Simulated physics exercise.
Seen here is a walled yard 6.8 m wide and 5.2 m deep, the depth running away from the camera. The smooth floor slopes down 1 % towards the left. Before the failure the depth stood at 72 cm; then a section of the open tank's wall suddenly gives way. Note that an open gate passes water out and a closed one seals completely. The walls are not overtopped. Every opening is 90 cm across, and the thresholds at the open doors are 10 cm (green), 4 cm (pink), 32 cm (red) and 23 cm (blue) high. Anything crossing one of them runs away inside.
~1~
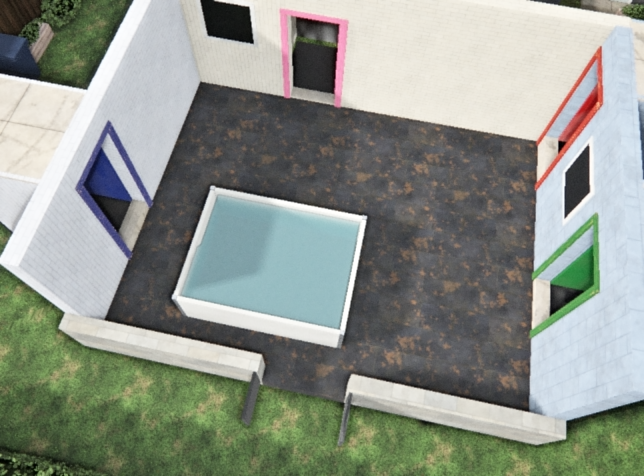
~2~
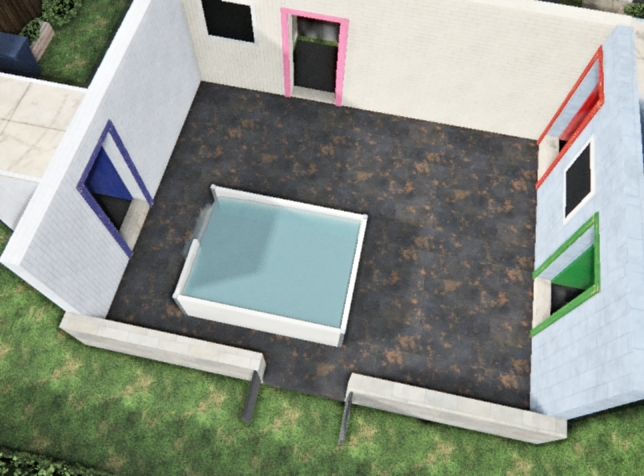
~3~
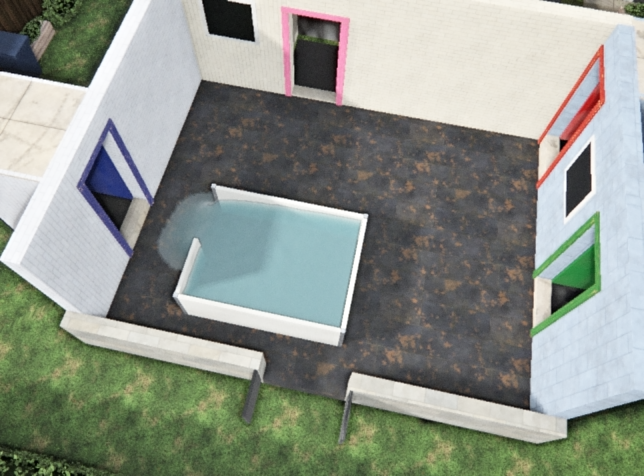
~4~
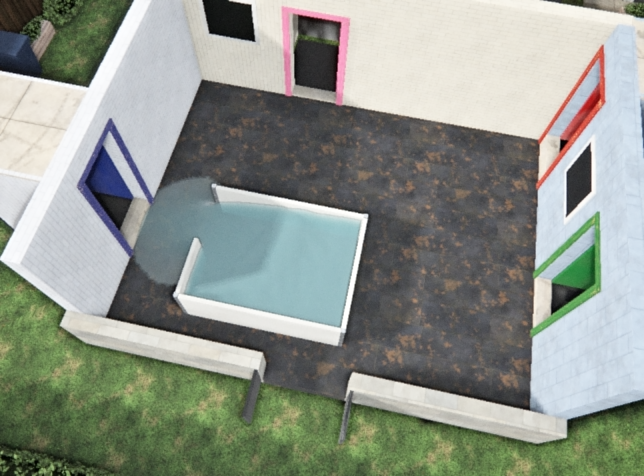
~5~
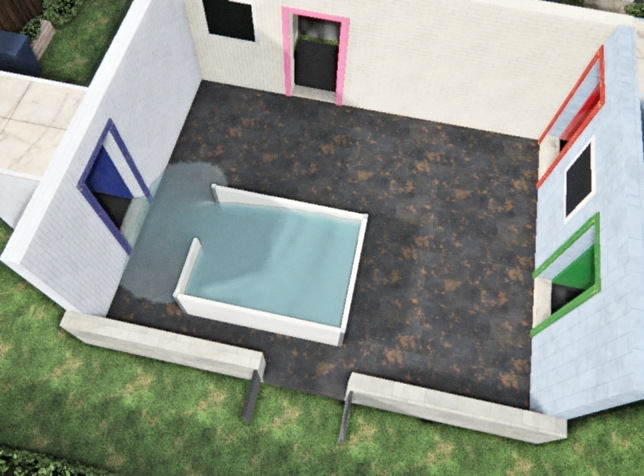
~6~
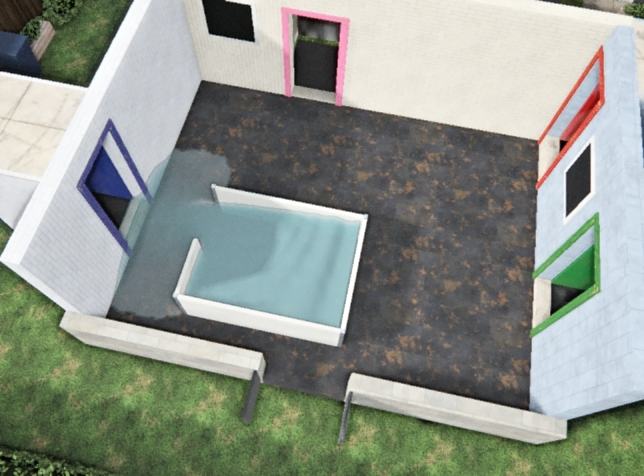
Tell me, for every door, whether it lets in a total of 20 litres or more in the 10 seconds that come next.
At the end, green door: Short; pink door: Surplus; red door: Short; blue door: Surplus.
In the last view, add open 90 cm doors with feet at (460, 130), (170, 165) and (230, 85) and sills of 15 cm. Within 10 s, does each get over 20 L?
Result in order - not enough, more than that, more than that.
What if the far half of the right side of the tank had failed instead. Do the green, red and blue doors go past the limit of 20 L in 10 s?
Door by door - green: Out of bounds, red: Within bounds, blue: Within bounds.
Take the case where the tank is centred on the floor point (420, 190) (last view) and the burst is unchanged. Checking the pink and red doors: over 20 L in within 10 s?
So the pink door tops the limit and the red door keeps within it.
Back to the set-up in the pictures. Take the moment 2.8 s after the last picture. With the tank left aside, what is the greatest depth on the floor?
Roughly 34 cm.
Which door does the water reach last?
The green door is last.
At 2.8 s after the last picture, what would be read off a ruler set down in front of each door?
You'd see green at 0 cm, pink at 9 cm, red at 0 cm and blue at 31 cm.
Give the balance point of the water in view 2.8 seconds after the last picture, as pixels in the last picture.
Near (248, 231).
Then, 0.7 s after the last picture water covers 15 % of the floor and is deepest (52 cm) near (149, 211); green door not reached, pink door not reached, red door not reached, blue door 48 cm at the sill, 83 L in.
Then, 1.5 s after the last picture water covers 25 % of the floor and is deepest (46 cm) near (146, 220); green door not reached, pink door 3 cm at the sill, 0 L in, red door not reached, blue door 44 cm at the sill, 216 L in.
Then, 2.8 s after the last picture water covers 50 % of the floor and is deepest (34 cm) near (146, 220); green door not reached, pink door 9 cm at the sill, 10 L in, red door not reached, blue door 31 cm at the sill, 315 L in.
Then, 5.3 s after the last picture water covers 90 % of the floor and is deepest (24 cm) near (146, 220); green door 4 cm at the sill, 0 L in, pink door 8 cm at the sill, 39 L in, red door 11 cm at the sill, 0 L in, blue door 22 cm at the sill, 355 L in.
Then, 9.3 s after the last picture water covers 100 % of the floor and is deepest (14 cm) near (102, 328); green door 8 cm at the sill, 1 L in, pink door 6 cm at the sill, 61 L in, red door 8 cm at the sill, 0 L in, blue door 13 cm at the sill, 356 L in.
